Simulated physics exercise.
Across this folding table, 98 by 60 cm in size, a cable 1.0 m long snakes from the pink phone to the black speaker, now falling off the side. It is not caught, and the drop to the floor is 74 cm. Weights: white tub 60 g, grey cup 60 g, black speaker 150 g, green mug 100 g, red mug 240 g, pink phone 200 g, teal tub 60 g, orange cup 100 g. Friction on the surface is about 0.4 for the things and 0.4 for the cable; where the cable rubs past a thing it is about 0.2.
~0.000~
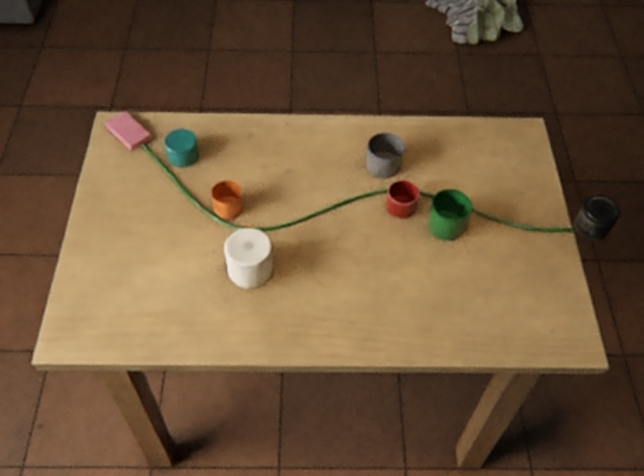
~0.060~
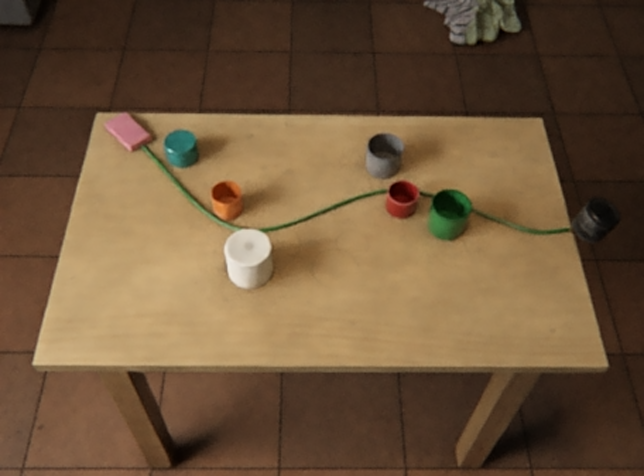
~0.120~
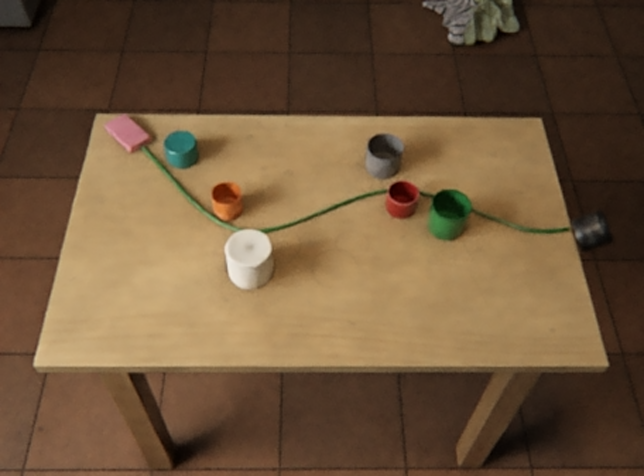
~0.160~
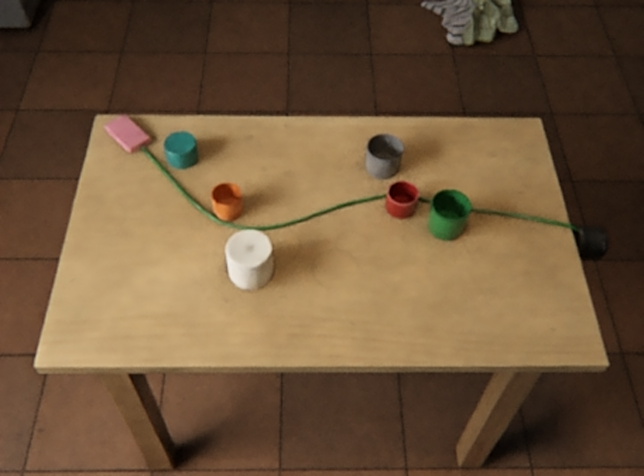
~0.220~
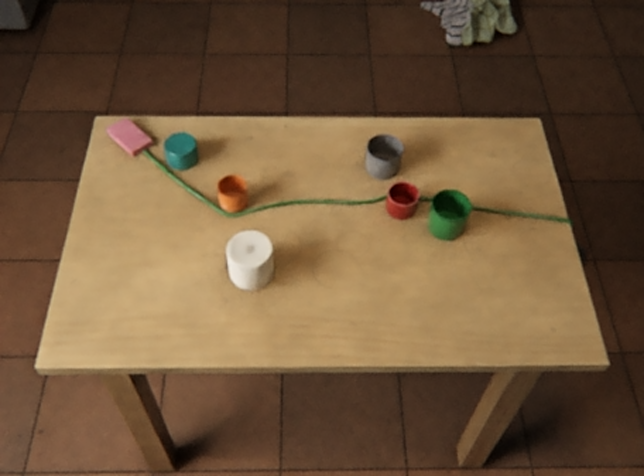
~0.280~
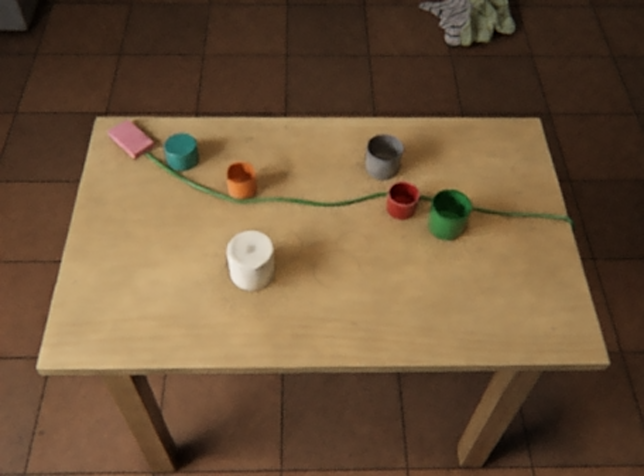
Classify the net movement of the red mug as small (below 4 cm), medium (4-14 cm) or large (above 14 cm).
Small.
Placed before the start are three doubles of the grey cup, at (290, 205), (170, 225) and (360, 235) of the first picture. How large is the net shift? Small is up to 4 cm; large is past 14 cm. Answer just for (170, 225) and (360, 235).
Shift 1: Minor. Shift 2: Minor.
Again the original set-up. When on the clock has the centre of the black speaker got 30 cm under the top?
Clock time: Not at all.
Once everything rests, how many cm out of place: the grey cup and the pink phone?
Net shift - grey cup 0 cm, pink phone 2 cm.
At 0.5 s, the cable's tail end at (149, 154); orange cup 14 cm off its start, black speaker over the edge, pink phone 2 cm off its start.
At 0.7 s, the cable's tail end at (149, 154); orange cup 14 cm off its start, black speaker over the edge, pink phone 2 cm off its start.
At 1.0 s, the cable's tail end at (149, 154); orange cup 14 cm off its start at (255, 145), pink phone 2 cm off its start at (133, 138), black speaker over the edge.
At 1.2 s, the cable's tail end at (149, 154); orange cup 14 cm off its start, black speaker over the edge, pink phone 2 cm off its start.
At 2.4 s, the cable's tail end at (149, 154); red mug 0 cm off its start at (404, 193), orange cup 14 cm off its start at (255, 145), black speaker over the edge, pink phone 2 cm off its start at (133, 138).
